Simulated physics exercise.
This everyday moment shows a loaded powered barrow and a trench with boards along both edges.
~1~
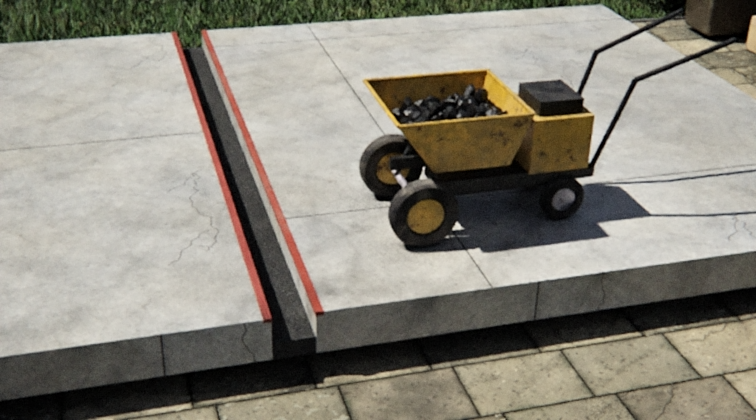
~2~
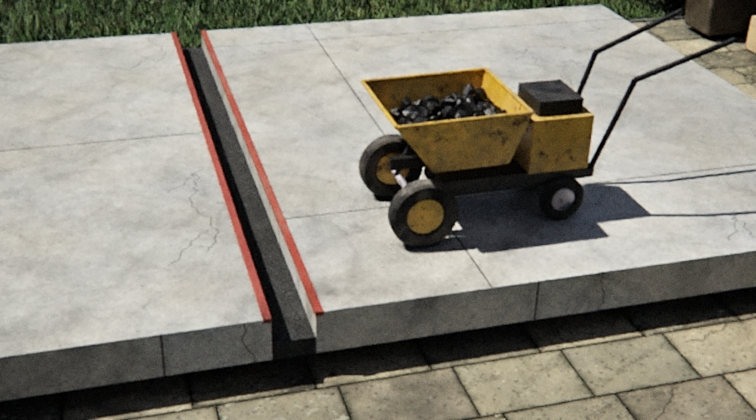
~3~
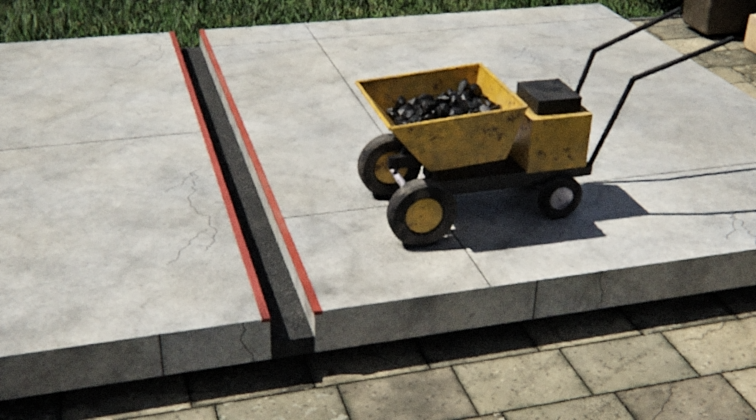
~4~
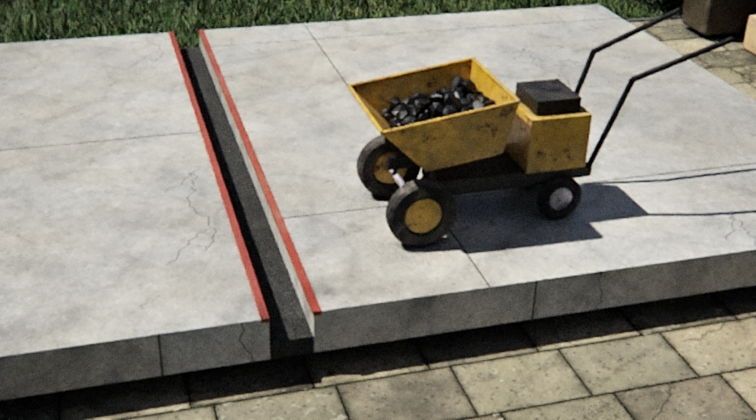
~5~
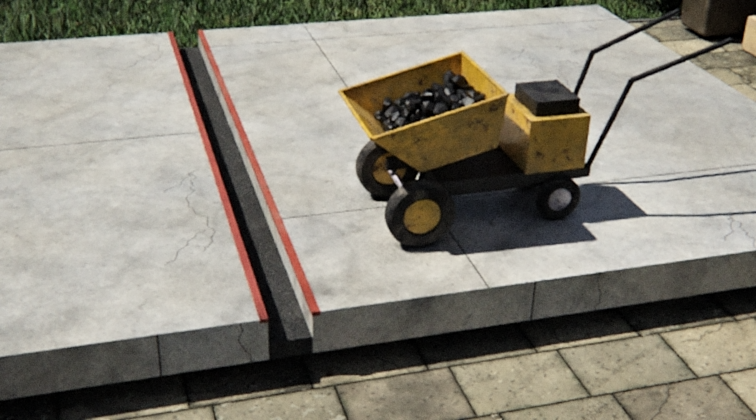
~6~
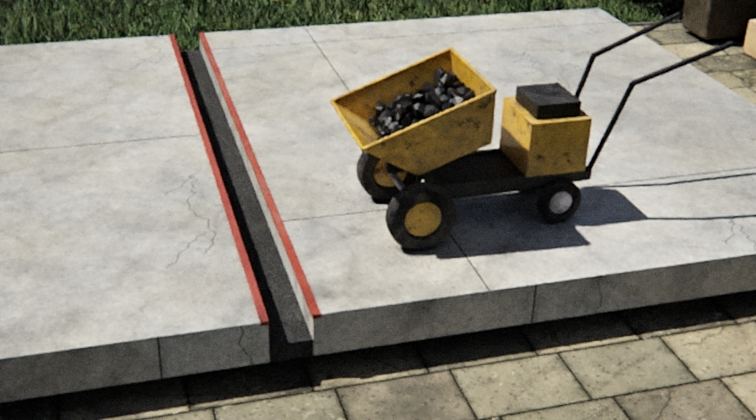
A yellow powered barrow with black handles and wheels stands on pale, cracked concrete slabs, seen from above at an angle, with grass behind and paving stones in front. Its skip holds black lumps of coal, and to the left a narrow dark trench runs between red-edged boards. The skip tilts gradually forward to the left, its rear lifting clear of the chassis, while the view stays almost still.
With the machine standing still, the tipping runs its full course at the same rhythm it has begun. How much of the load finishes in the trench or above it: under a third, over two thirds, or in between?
Share: A third through two thirds.
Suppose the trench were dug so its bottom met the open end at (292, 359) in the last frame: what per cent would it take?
Something like 70 %.
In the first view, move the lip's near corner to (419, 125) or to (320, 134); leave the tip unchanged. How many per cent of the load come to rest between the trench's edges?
Approximately 40 per cent and 0 per cent, in that order.
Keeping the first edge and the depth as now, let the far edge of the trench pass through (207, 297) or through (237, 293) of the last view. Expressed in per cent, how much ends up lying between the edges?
I'd say some 70 in a hundred, followed by 70 in a hundred.
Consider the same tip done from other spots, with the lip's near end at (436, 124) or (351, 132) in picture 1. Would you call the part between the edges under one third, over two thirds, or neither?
Try one, under a third; try two, the middle third.
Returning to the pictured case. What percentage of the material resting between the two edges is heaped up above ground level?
Share: Around 15 %.
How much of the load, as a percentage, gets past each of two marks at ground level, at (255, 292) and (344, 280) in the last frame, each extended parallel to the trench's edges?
First 0 in a hundred, second 80 in a hundred.
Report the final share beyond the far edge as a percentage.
It comes to close to 0 %.
Shortly afterwards, skip tipped steeply; the whole lot in the skip.
Next, skip tipped right over; the bulk in the skip; a little short of the trench; a little in or heaped over the trench; only a few falling.
Some moments later, skip tipped right over; near a quarter in the skip; near a quarter short of the trench; near half in or heaped over the trench; only a few beyond it.
In the end, skip tipped right over; near a quarter in the skip; near a quarter short of the trench; near half in or heaped over the trench; only a few beyond it.
